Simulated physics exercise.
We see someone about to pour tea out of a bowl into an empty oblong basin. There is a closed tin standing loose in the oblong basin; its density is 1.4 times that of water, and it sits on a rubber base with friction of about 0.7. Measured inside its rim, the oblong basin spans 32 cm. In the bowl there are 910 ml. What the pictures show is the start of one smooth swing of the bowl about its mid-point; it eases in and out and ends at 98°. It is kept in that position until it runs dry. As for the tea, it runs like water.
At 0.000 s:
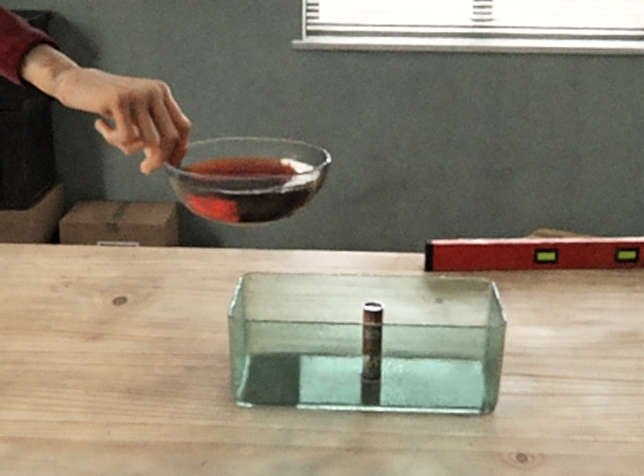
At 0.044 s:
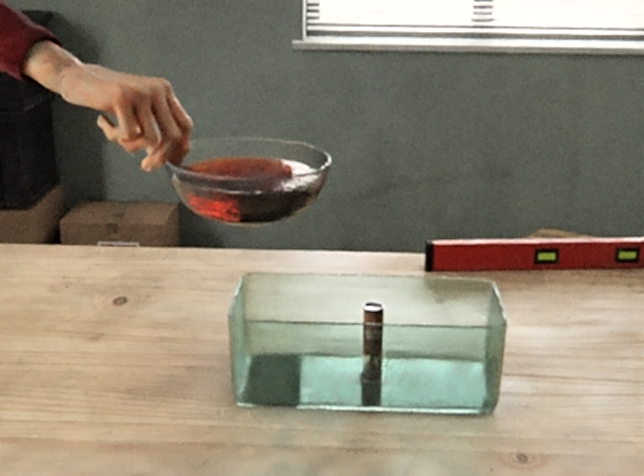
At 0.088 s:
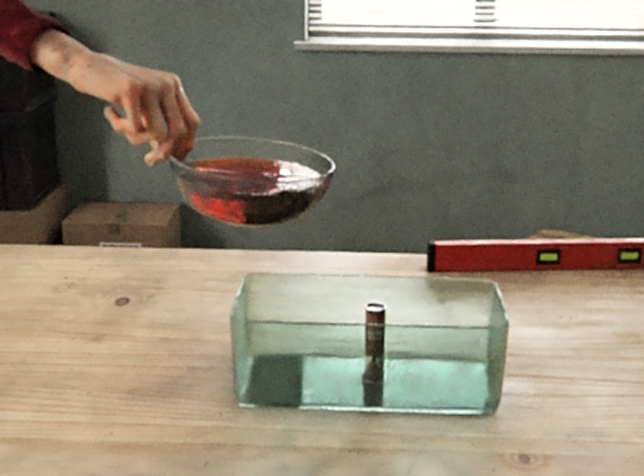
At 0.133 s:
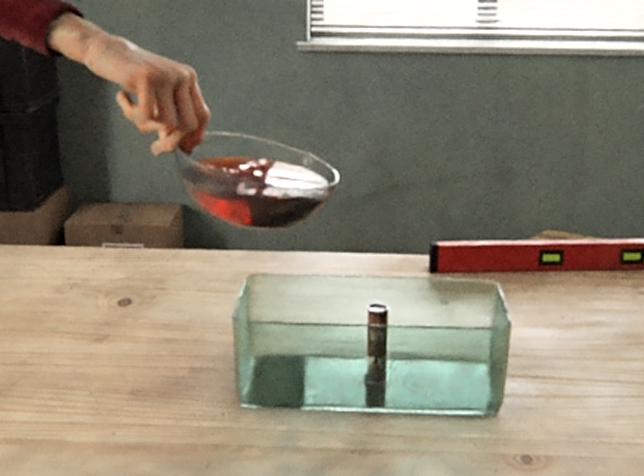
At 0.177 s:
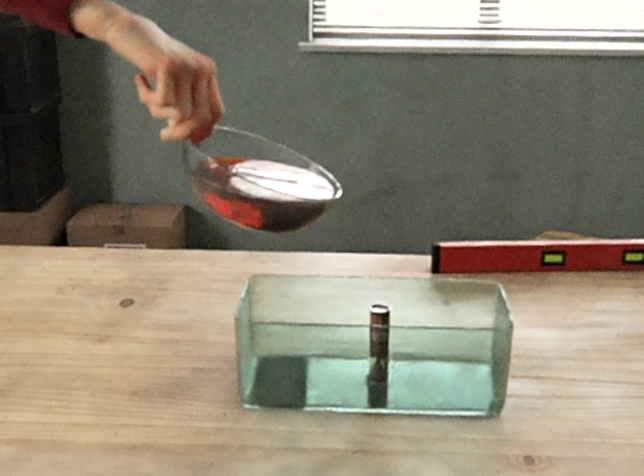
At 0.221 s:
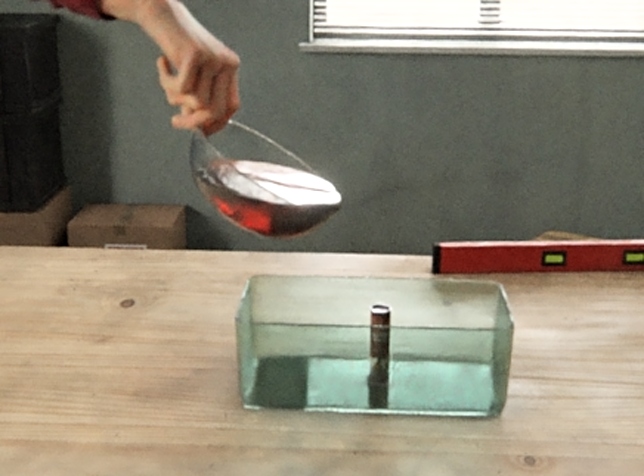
A hand tilts a glass bowl of reddish tea rightward above an oblong basin.
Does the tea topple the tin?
It keels over.
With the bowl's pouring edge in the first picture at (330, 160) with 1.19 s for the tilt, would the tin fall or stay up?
Then it stays on its base.
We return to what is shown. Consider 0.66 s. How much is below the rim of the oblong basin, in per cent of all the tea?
Roughly 96 %.
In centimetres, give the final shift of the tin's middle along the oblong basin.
Net tin displacement: Roughly 7.5 cm.
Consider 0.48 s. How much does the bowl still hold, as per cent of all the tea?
Around 8 percent.
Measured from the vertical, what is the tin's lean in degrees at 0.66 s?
It tilts roughly 10° from upright.
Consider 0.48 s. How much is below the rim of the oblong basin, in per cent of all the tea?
About 52%.
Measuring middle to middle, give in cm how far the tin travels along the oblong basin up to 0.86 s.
Near 6 cm of travel.
By 0.48 s the tilt is 92° and 8 per cent is still to pour; the tin stands where it began.
By 0.66 s the tilt is 98° and 0 per cent is still to pour; the tin leans 12°.
By 0.86 s the tilt is 98° and 0 per cent is still to pour; the tin leans 58°.
By 1.07 s the tilt is 98° and 0 per cent is still to pour; the tin lies on its side.
At rest the tin lies on its side.
